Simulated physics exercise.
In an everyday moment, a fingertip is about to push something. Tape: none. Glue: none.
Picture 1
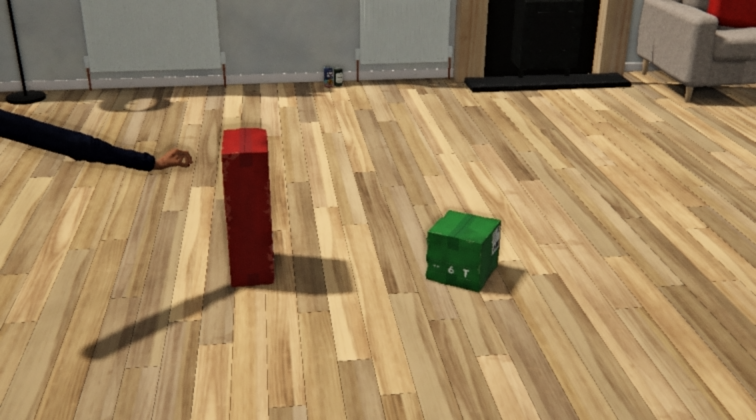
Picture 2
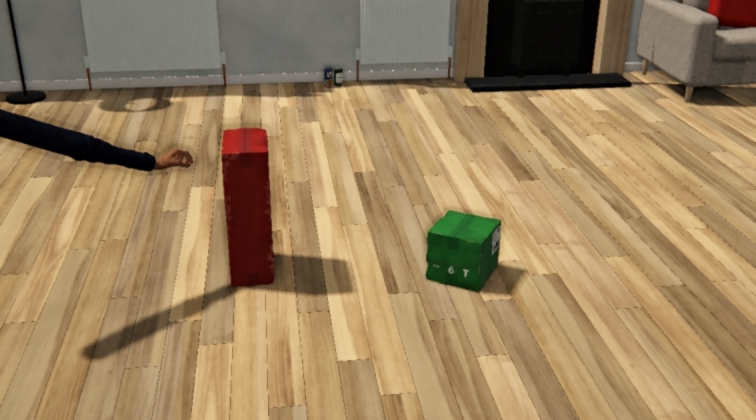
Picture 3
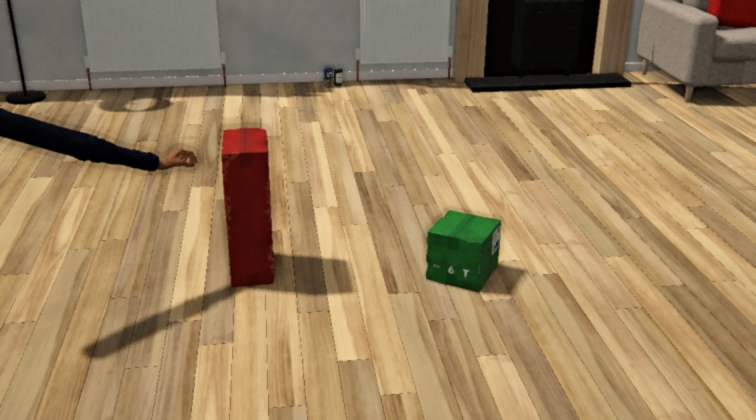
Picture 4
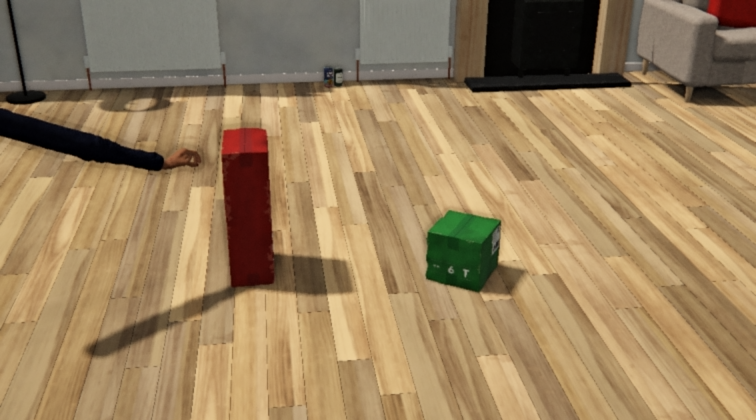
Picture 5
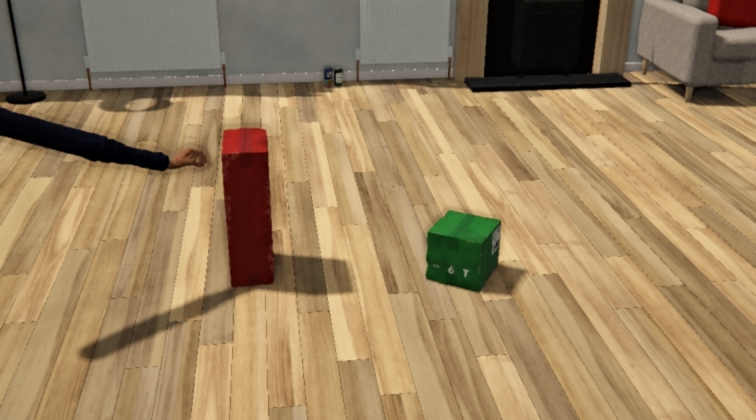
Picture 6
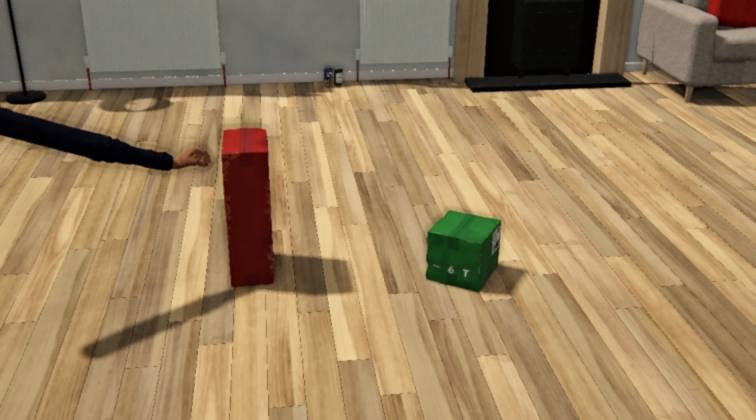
On a wooden living room floor, a tall red box stood upright to the left of a small green box, while a dark-sleeved arm on the left inched its hand slightly toward the red one.
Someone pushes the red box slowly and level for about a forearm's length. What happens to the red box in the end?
The red box goes over.
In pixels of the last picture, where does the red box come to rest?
Near (349, 245).
Then, 0.70 s later than the last frame, red box tilted by 11° near (263, 204).
Then, 1.40 s later than the last frame, red box tilted by 38° near (299, 206).
Then, 1.60 s later than the last frame, red box tilted by 73° near (334, 229).
Then, 1.70 s later than the last frame, red box on its side near (346, 242).
When it is over, lying over on the floor, red box. End places, in pixels of the last picture, red box near (349, 245).
